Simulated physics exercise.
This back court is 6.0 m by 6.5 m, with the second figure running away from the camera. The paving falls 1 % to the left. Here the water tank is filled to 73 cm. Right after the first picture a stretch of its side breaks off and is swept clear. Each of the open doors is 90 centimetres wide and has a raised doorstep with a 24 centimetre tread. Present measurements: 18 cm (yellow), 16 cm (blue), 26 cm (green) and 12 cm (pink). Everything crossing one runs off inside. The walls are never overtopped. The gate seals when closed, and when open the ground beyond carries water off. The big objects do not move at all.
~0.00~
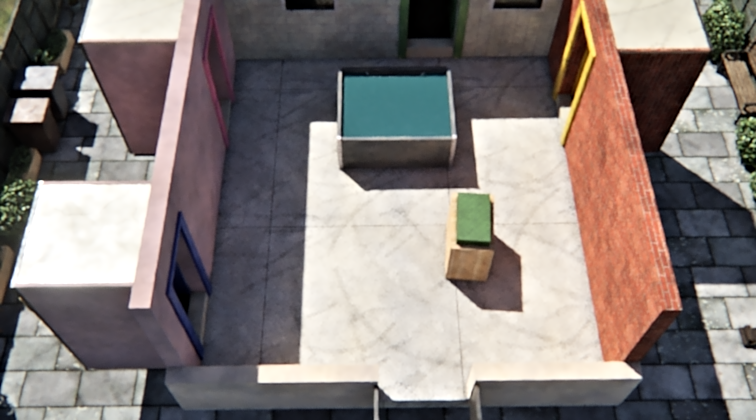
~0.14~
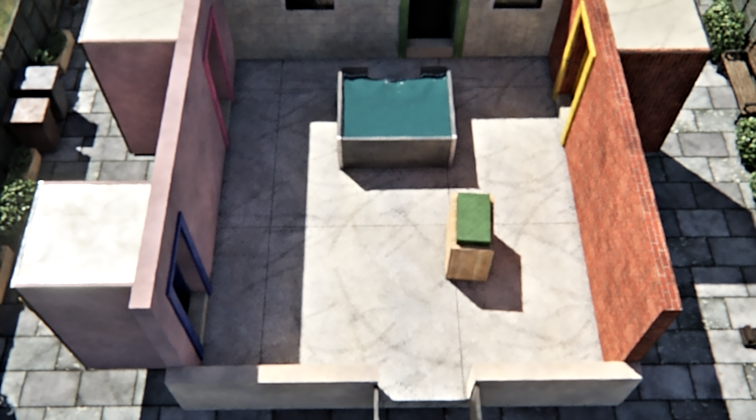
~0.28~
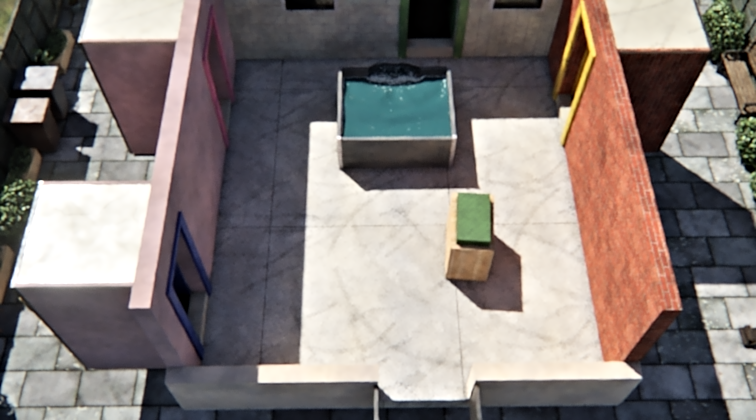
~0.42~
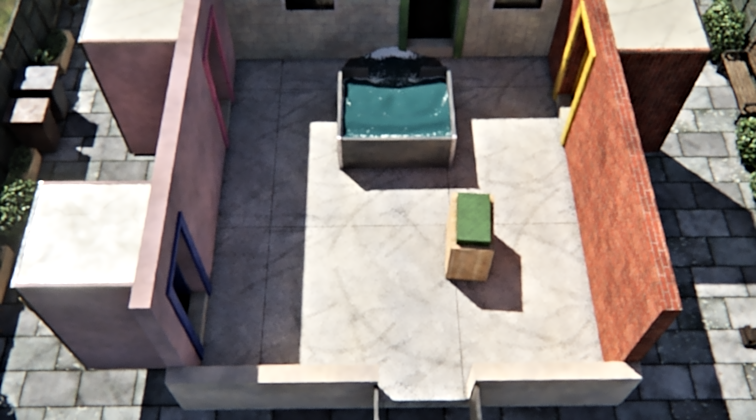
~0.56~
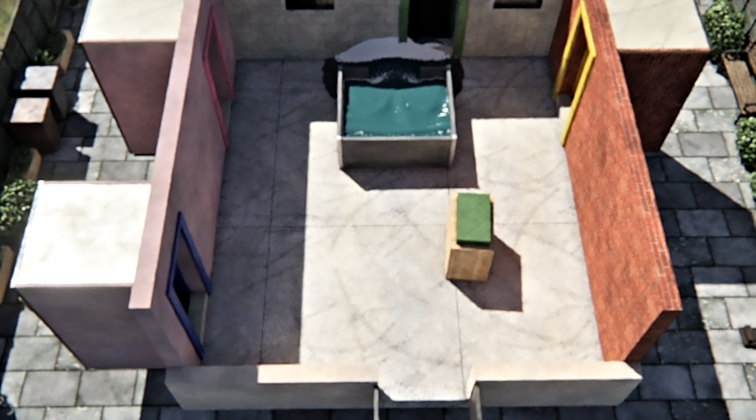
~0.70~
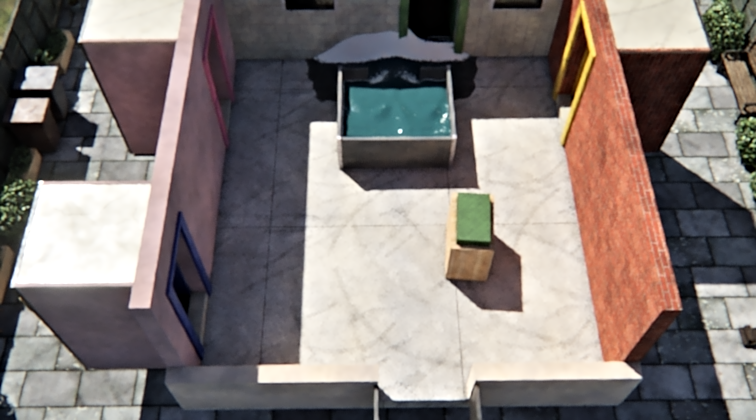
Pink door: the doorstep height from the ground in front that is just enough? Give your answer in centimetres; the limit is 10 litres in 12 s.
14.5 cm.
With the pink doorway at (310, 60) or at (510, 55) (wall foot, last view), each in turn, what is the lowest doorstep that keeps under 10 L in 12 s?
You'd want roughly 9.5 cm there first, then roughly 13.0 cm.
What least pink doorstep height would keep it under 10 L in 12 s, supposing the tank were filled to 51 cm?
Step height: Approx. 9.5 cm.
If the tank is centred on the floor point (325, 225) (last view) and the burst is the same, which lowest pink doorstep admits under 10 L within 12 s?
Some 14.5 cm.
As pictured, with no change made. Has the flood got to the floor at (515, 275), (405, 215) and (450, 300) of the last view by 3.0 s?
In the order asked: Untouched, untouched, untouched.
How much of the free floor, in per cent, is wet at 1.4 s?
About 15 per cent.
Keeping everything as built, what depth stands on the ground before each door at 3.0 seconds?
Lab note, depth in cm: Yellow 14; blue 0; green 21; pink 16.
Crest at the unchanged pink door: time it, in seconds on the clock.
Crest at t of about 2.4 s.
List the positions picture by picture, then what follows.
Still water, 73 cm deep, in the water tank at (395, 105); the pink door at (219, 84) is dry, in the first picture.
Water pours out on the far side and has run 0.3 m, to a hidden place; about 10 cm deep outside, 73 cm at the back, in the second picture.
The front is at (381, 67), 0.8 m from the gap on the far side; 0.9 m2 of floor is wet, 72 cm left at the back, in the third picture.
The gap is on the far side, the front 1.1 m out at (356, 58); the back of the water tank holds 64 cm, in the fourth picture.
The front is at (455, 57), 1.3 m from the gap on the far side; 2.3 m2 of floor is wet, 62 cm left at the back, in the fifth picture.
Water pours out on the far side and has run 1.5 m, to (312, 59); about 8 cm deep outside, 61 cm at the back; 1.9 m in a straight line remain to the pink door at (219, 84), in the sixth picture.
After 1.4 s water covers 15 % of the floor, deepest (46 cm) near (387, 58); it has not reached the pink door.
After 3.0 s water covers 40 % of the floor, deepest (30 cm) near (387, 58); 16 cm at the pink door, 13 litres in over its 12 cm doorstep.
After 12.0 s water covers 100 % of the floor, deepest (12 cm) near (219, 210); 5 cm at the pink door, 22 litres in over its 12 cm doorstep.
At the pink door as built, the water arrived by 1.6 s and peaked near 18 cm at 2.4 s.
With a doorstep of 12.5 cm, 19 litres would have come in within the 12 s; with 17 cm, 3 litres. So under 10 litres takes about 14.5 cm.
